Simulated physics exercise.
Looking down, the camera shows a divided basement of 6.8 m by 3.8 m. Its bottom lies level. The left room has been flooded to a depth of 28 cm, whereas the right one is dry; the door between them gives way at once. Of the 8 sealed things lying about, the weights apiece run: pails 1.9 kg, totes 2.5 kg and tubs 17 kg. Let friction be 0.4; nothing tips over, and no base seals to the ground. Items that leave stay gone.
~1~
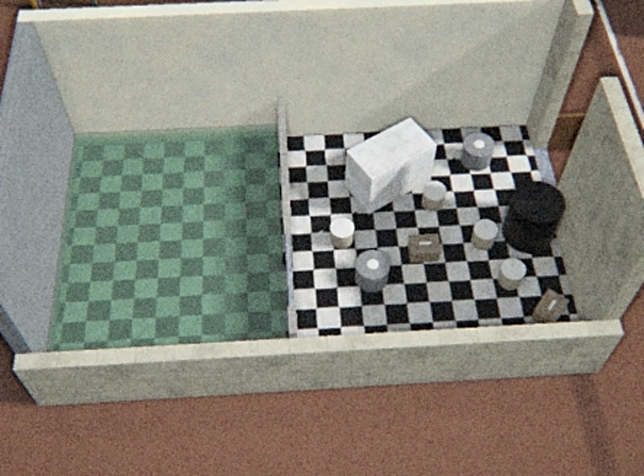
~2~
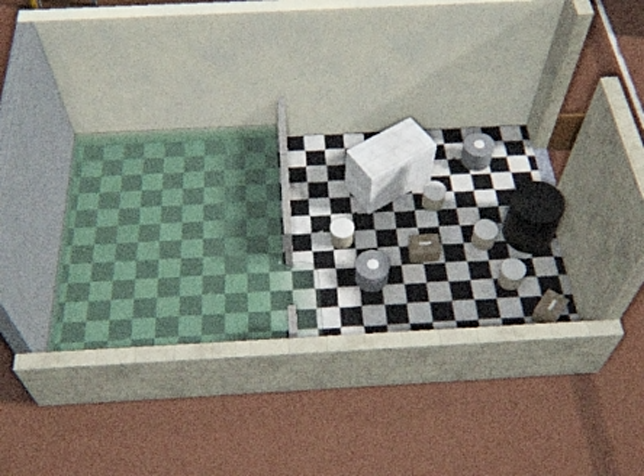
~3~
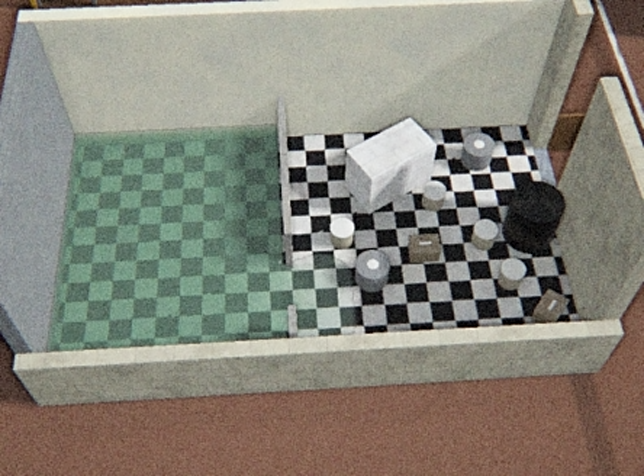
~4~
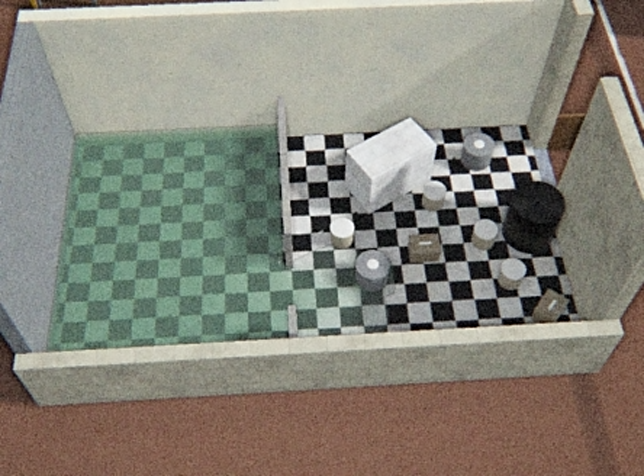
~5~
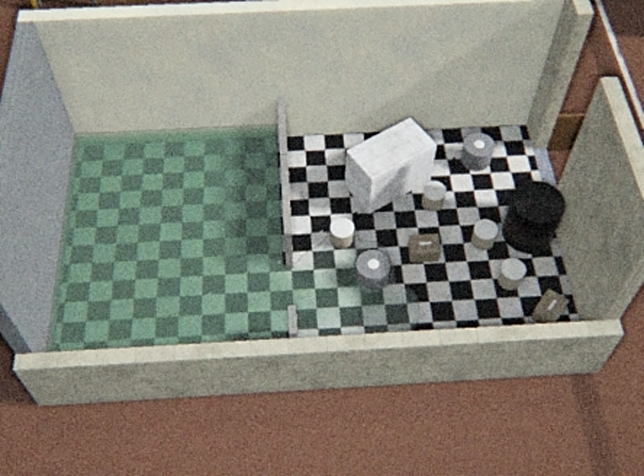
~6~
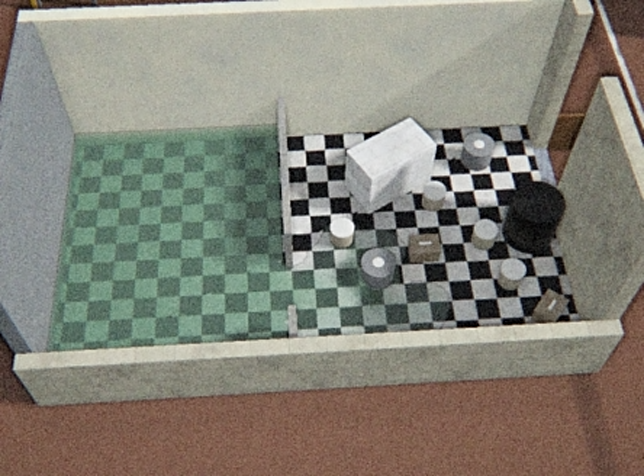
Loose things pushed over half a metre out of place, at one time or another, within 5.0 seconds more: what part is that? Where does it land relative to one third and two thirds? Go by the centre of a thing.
It lands at two thirds or beyond.
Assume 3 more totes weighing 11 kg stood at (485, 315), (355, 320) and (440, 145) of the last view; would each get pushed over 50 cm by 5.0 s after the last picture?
Well, in turn it's beyond that, then beyond that, and finally inside that.
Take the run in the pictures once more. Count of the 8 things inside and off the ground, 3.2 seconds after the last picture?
Just then, the number is 4.
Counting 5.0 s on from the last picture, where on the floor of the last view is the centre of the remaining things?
Somewhere near (455, 205).
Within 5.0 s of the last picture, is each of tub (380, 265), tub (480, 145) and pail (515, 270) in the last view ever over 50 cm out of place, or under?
Result by item: Beyond it; within it; beyond it.
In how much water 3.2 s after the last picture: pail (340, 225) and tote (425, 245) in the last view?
2 and 2 cm.
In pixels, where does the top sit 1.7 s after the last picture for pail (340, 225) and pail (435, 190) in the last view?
Roughly (334, 201), then roughly (482, 168).
Then, 0.4 s after the last picture 0 of 8 are over 50 cm from their spots; 0 afloat.
Then, 1.7 s after the last picture 2 of 8 are over 50 cm from their spots; 1 afloat.
Then, 3.2 s after the last picture 4 of 8 are over 50 cm from their spots; 4 afloat.
Then, 5.0 s after the last picture 6 of 8 are over 50 cm from their spots, and 6 have been at some point; 5 afloat.
